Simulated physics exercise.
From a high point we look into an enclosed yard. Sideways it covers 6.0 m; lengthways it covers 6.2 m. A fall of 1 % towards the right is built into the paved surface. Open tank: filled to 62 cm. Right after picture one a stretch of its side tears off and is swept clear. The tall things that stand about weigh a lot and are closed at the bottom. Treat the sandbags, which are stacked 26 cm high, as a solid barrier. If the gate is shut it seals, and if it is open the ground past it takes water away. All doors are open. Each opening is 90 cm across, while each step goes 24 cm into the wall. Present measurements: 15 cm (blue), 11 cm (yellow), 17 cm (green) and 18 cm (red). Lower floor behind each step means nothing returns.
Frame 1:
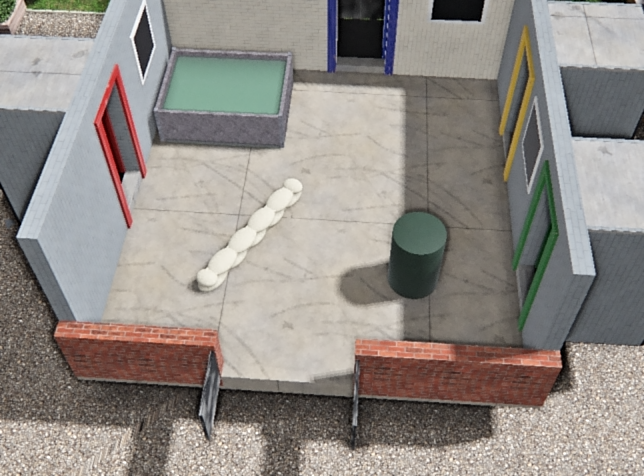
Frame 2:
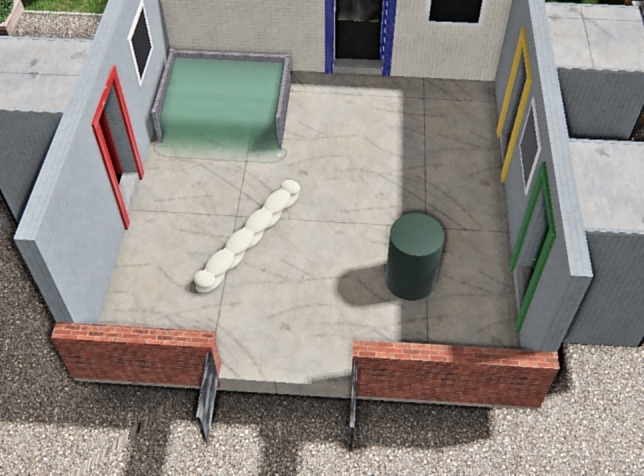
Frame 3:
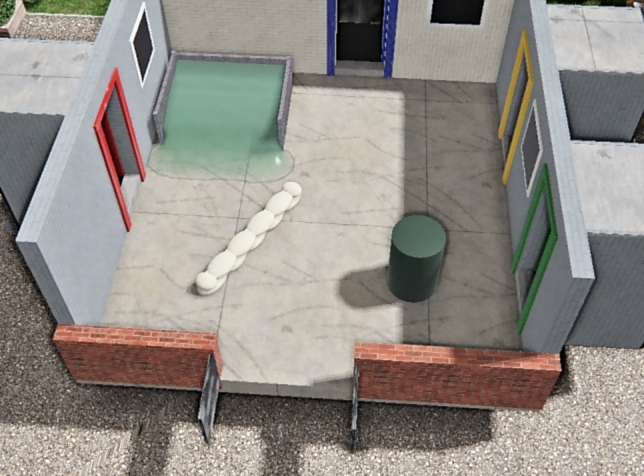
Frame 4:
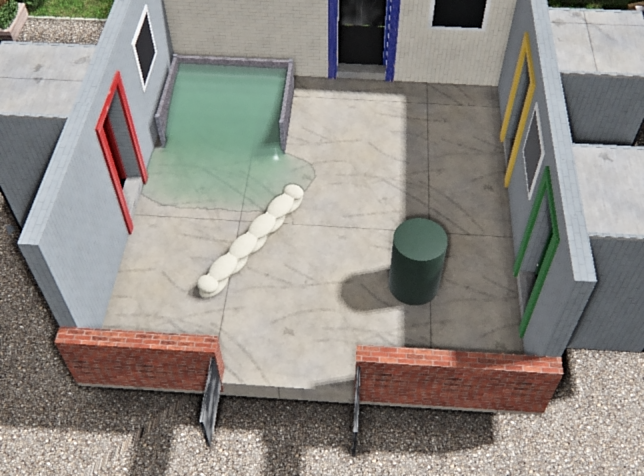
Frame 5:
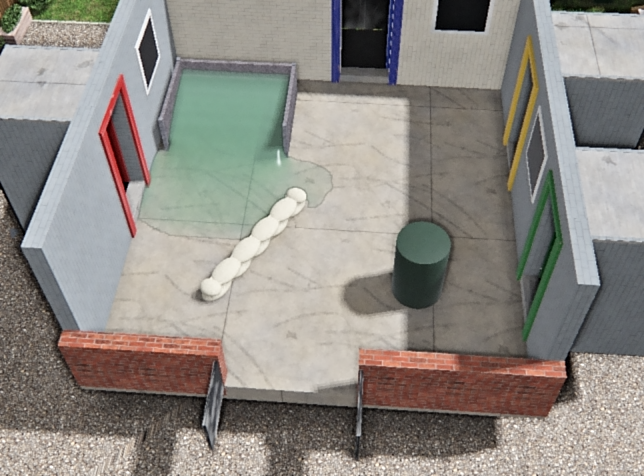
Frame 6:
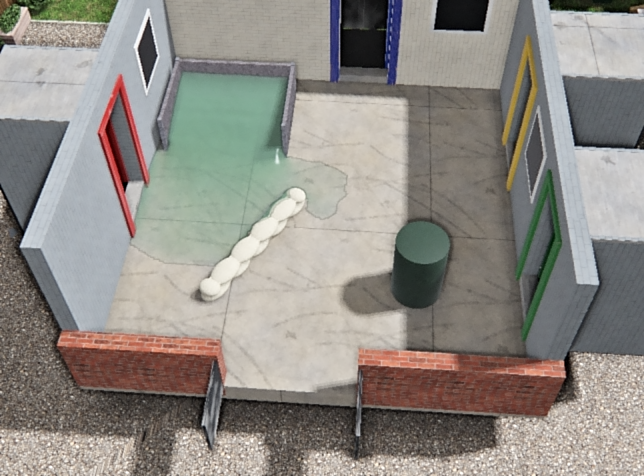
The clip opens on a walled yard with a stone tank of still green water, a diagonal row of white sandbags and a dark green cylinder. The tank's front side disappears and water pours out, spreading across the paving to the sandbags, around their upper end and to the red doorway.
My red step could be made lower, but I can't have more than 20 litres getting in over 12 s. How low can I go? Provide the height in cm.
You could bring it down to roughly 10 cm.
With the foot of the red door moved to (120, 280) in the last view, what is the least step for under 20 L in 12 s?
About 21 cm.
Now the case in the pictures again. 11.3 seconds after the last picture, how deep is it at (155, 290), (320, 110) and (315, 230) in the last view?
First 2, then 5, then 2 cm.
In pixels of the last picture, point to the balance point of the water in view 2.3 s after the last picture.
(213, 245) or so.
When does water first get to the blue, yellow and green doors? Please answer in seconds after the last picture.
The blue door at 7.5 seconds, the yellow door at 3.4 seconds, the green door at 2.6 seconds.
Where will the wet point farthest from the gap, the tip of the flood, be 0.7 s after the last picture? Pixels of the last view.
Lab note: Front tip approx. (96, 361).
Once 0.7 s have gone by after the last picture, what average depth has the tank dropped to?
Close to 25 cm deep on average.
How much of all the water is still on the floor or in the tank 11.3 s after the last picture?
Something like 90 per cent of it remains.
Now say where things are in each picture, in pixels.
The first frame shows still water, 62 cm deep, in the open tank at (226, 85); the red door at (123, 156) is dry.
In the second frame, the gap is at (219, 134), the front 0.3 m out at (163, 152); the back of the open tank holds 62 cm.
In the third frame, water pours out at (221, 138) and has run 0.7 m, to (170, 173); about 11 cm deep outside, 61 cm at the back.
In the fourth frame, water pours out at (223, 142) and has run 1.3 m, to (180, 204); about 10 cm deep outside, 54 cm at the back.
In the fifth frame, water pours out at (226, 146) and has run 1.8 m, to (170, 230); about 9 cm deep outside, 53 cm at the back.
In the sixth frame, the front is at (166, 257), 2.3 m from the gap at (225, 146); 5.3 m2 of floor is wet, 50 cm left at the back; water is at the red door at (127, 166).
Then, 0.7 s after the last picture water covers 25 % of the floor, deepest (32 cm) near (260, 230); 15 cm at the red door, 0 litres in over its 18 cm step.
Then, 2.3 s after the last picture water covers 50 % of the floor, deepest (35 cm) near (96, 361); 9 cm at the red door, 0 litres in over its 18 cm step.
Then, 11.3 s after the last picture water covers 95 % of the floor, deepest (10 cm) near (508, 193); 5 cm at the red door, 0 litres in over its 18 cm step.
At the red door as built, the water peaked near 15 cm, 0.9 s after the last picture.
Run again over the same 12 s with other heights there, 32 litres in over 8.5 cm, 10 litres over 11.5 cm. The limit of 20 litres is kept from about 10 cm up.
